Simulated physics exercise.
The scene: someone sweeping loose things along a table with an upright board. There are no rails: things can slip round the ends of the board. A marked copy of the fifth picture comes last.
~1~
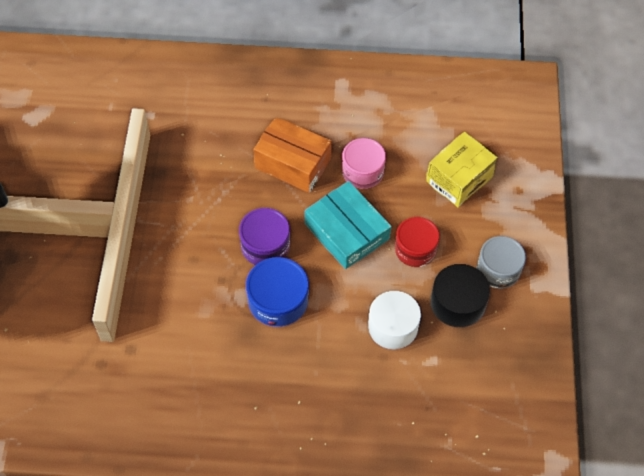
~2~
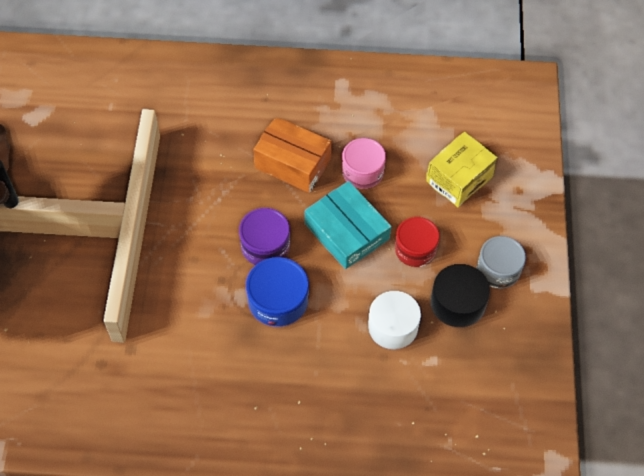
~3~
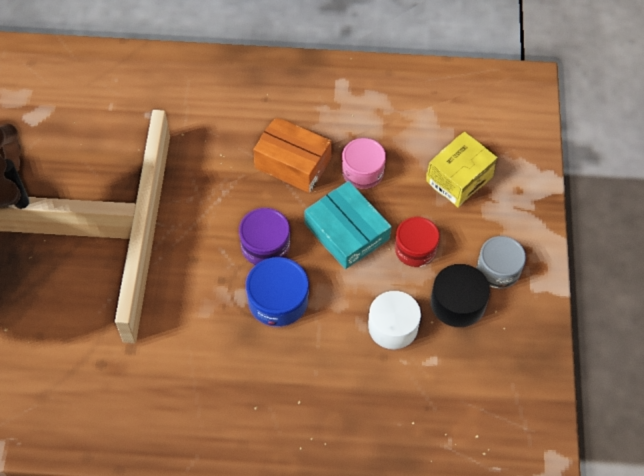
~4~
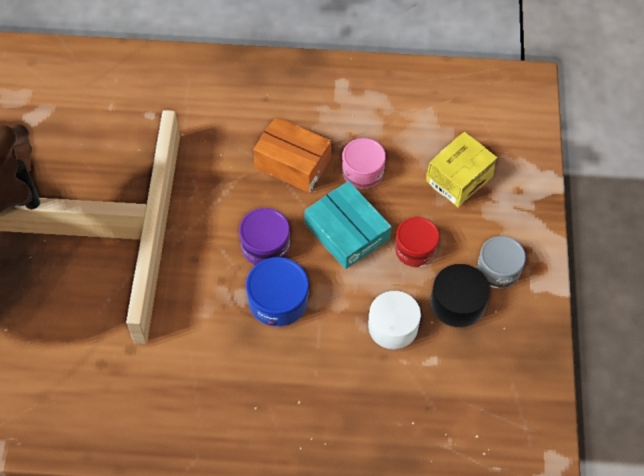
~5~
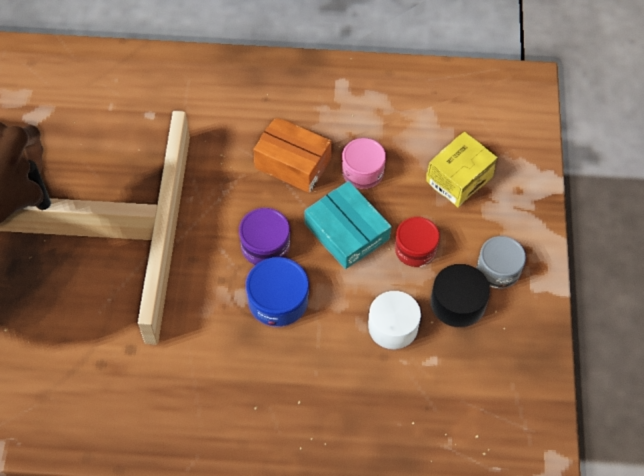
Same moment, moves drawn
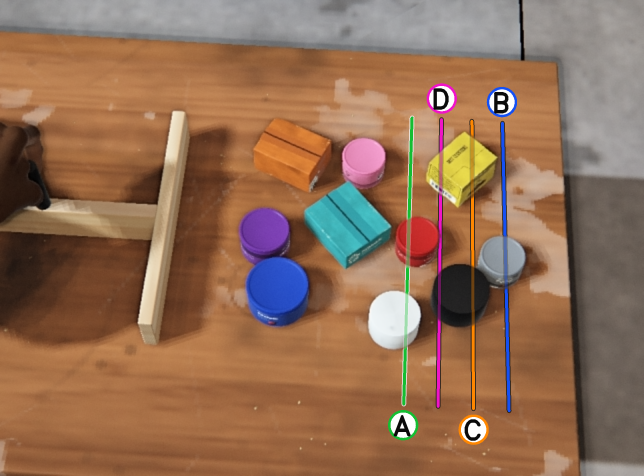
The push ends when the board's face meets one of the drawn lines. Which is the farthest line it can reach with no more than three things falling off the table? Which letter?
C is the last line within the limit.
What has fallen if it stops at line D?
It is the yellow packet.
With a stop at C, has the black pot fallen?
By then, no.
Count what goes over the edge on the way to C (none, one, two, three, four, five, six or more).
Two.
On the marked copy, A at (408, 250); B at (505, 256); C at (473, 254); D at (440, 252).
Following C. Soon after the start, board (275, 218); orange box (325, 151); pink tub (376, 165).
Later, board (388, 225); yellow packet (526, 175); grey tub (519, 267).
In the end, board (472, 230); yellow packet over the edge; grey tub over the edge; two fallen.
As for the rest, A is within the limit but short; B drops five; D is within the limit but short.
